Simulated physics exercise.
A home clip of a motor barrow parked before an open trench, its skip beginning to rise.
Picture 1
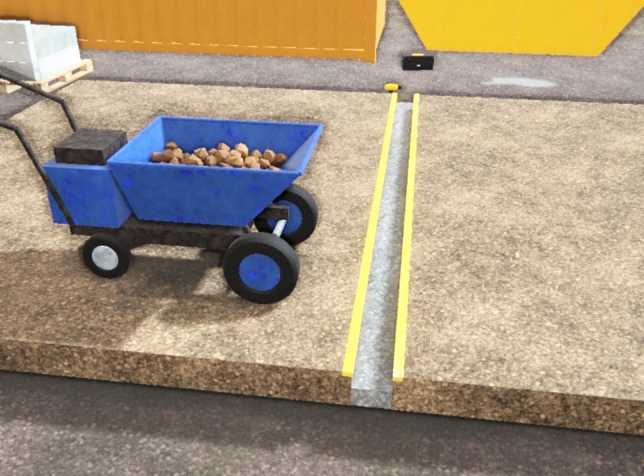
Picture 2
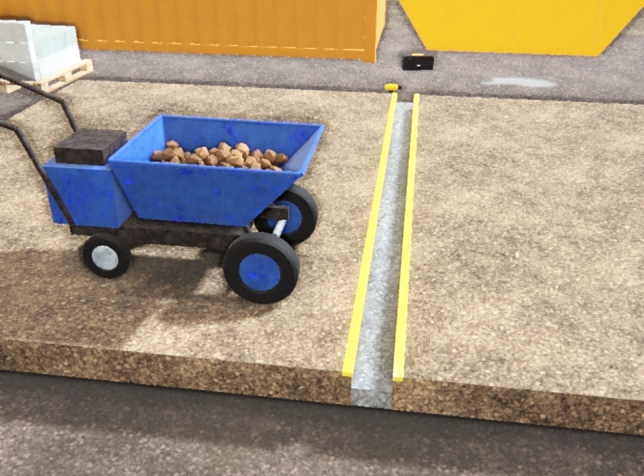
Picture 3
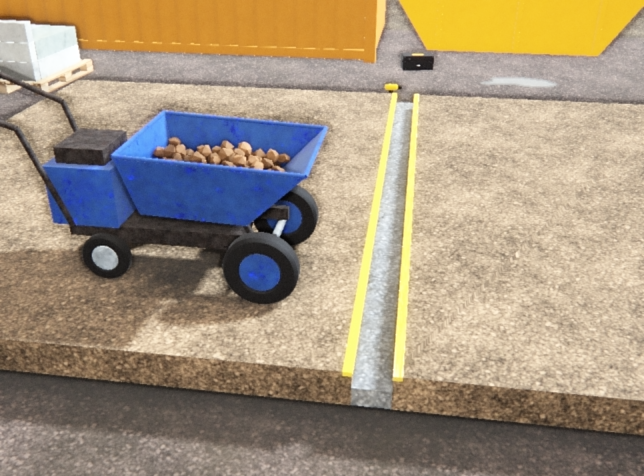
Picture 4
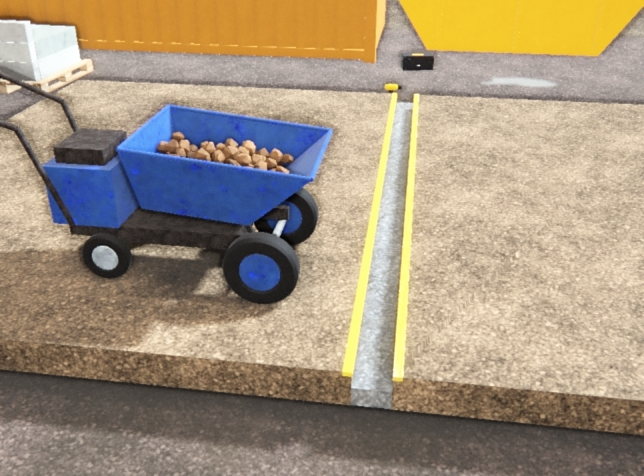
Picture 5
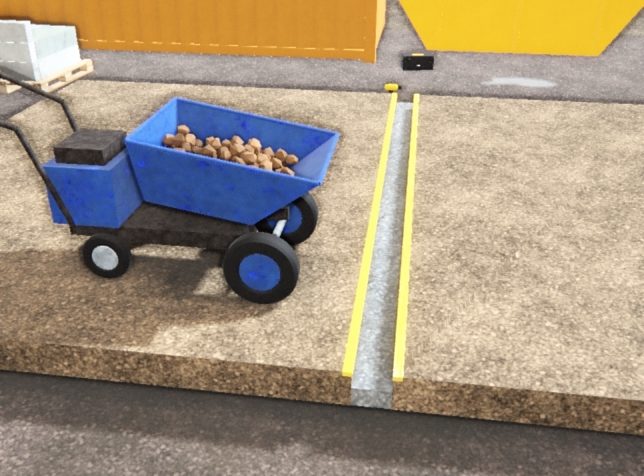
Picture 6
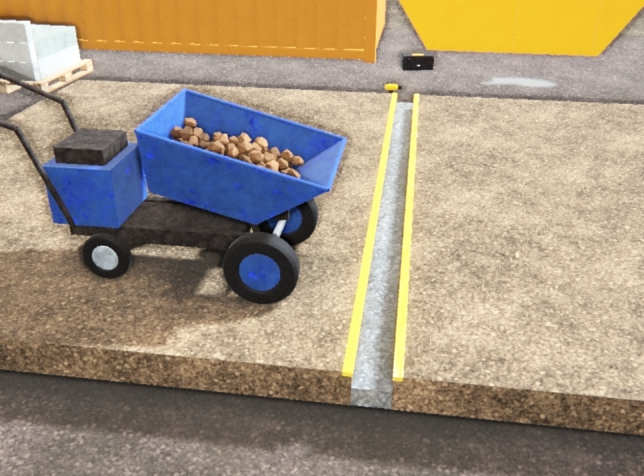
On a gravelly slab beside a narrow trench, a parked motor barrow slowly raising its blue skip of brown clods, tilting it rightward.
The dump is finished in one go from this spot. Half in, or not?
The trench takes under half.
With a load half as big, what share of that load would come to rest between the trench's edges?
About 40 per cent.
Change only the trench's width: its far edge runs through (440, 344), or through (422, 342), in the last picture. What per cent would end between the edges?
First some 70, then 50 per cent.
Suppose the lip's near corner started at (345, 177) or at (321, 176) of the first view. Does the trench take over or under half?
One: Less than half. Two: Below a half.
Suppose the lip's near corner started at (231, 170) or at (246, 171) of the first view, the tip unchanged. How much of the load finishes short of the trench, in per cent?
In turn 30 and 20 in a hundred.
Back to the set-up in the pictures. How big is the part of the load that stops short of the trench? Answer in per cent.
Close to 0 per cent.
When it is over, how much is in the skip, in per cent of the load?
Close to 35 per cent.
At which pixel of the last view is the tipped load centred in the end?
Around (418, 276).
Soon after the last picture, skip tipped steeply; all in the skip.
A little later, skip tipped right over; most in the skip; a small part in or heaped over the trench; a small part beyond it; a stray few falling.
Later still, skip tipped right over; about a third in the skip; about a quarter in or heaped over the trench; about half beyond it.
At rest, skip tipped right over; about a third in the skip; about a quarter in or heaped over the trench; about half beyond it.
